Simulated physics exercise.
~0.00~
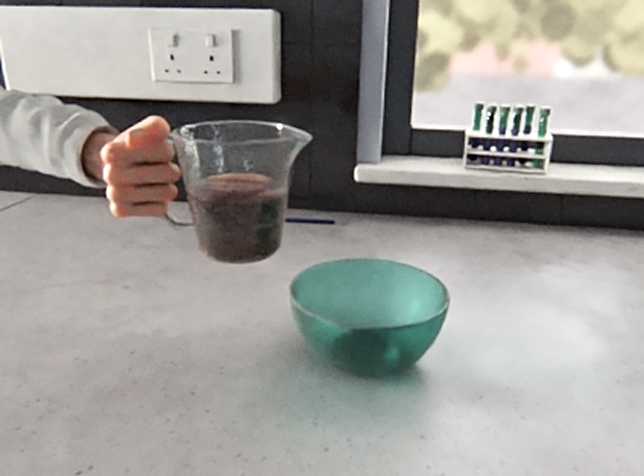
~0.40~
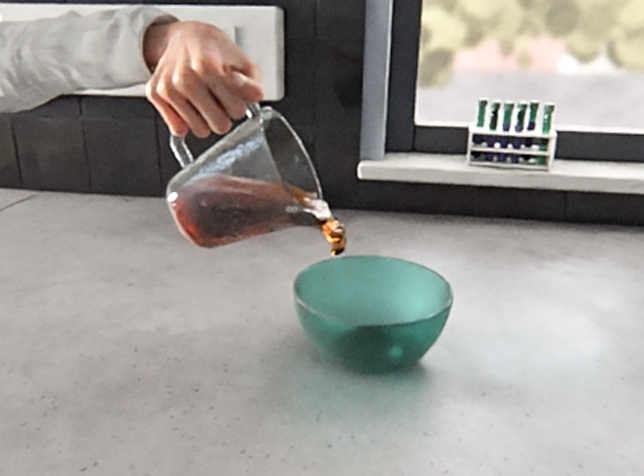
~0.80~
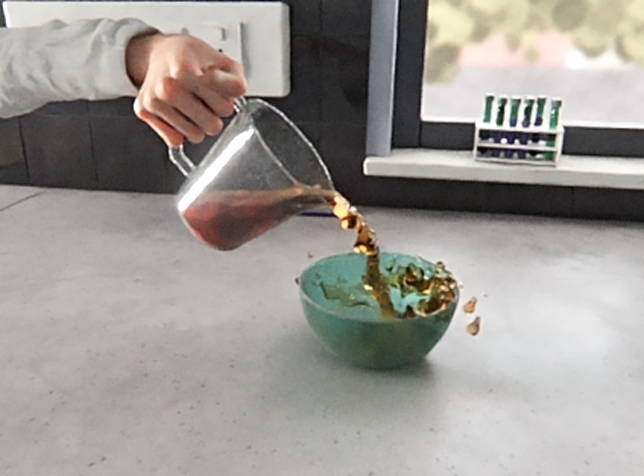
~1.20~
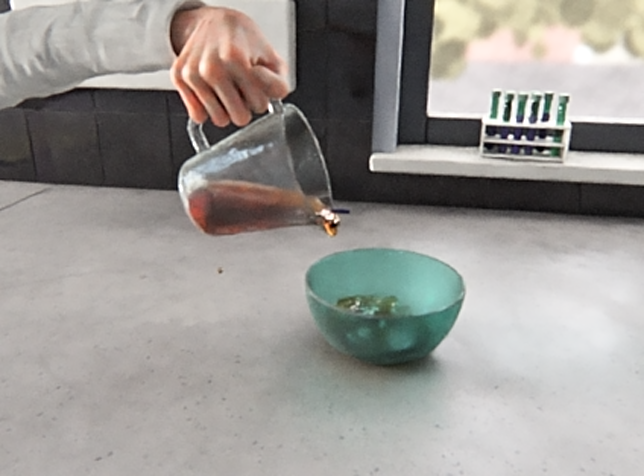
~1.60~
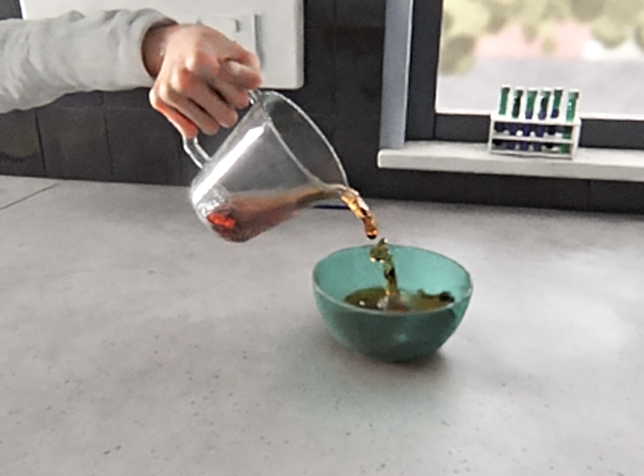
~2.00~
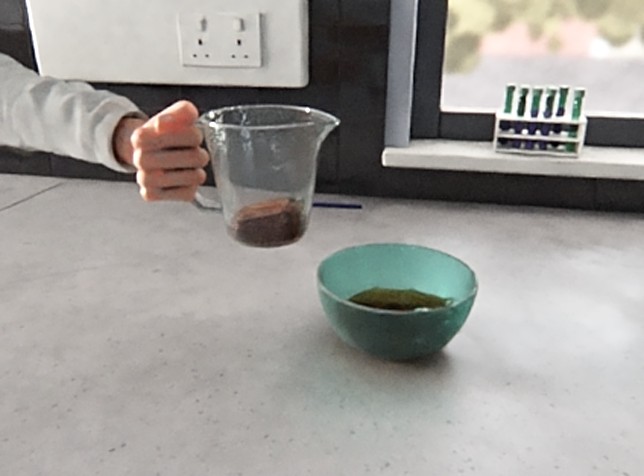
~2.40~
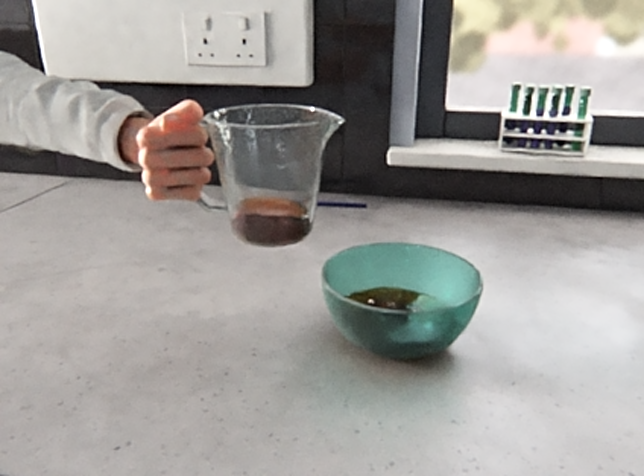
A hand in a pale sleeve holds a clear glass measuring jug of reddish-brown tea above a speckled grey worktop, seen from slightly above. To its right sits a round, translucent green bowl, with wall sockets, dark tiles and a windowsill rack of green and purple tubes behind. The hand tips the jug and tea pours into the bowl, splashing up, with some drops flying past its right rim. The stream thins, then runs again as the jug stays tilted. Finally the jug is brought upright, with a little tea left in it and a dark pool in the bowl.
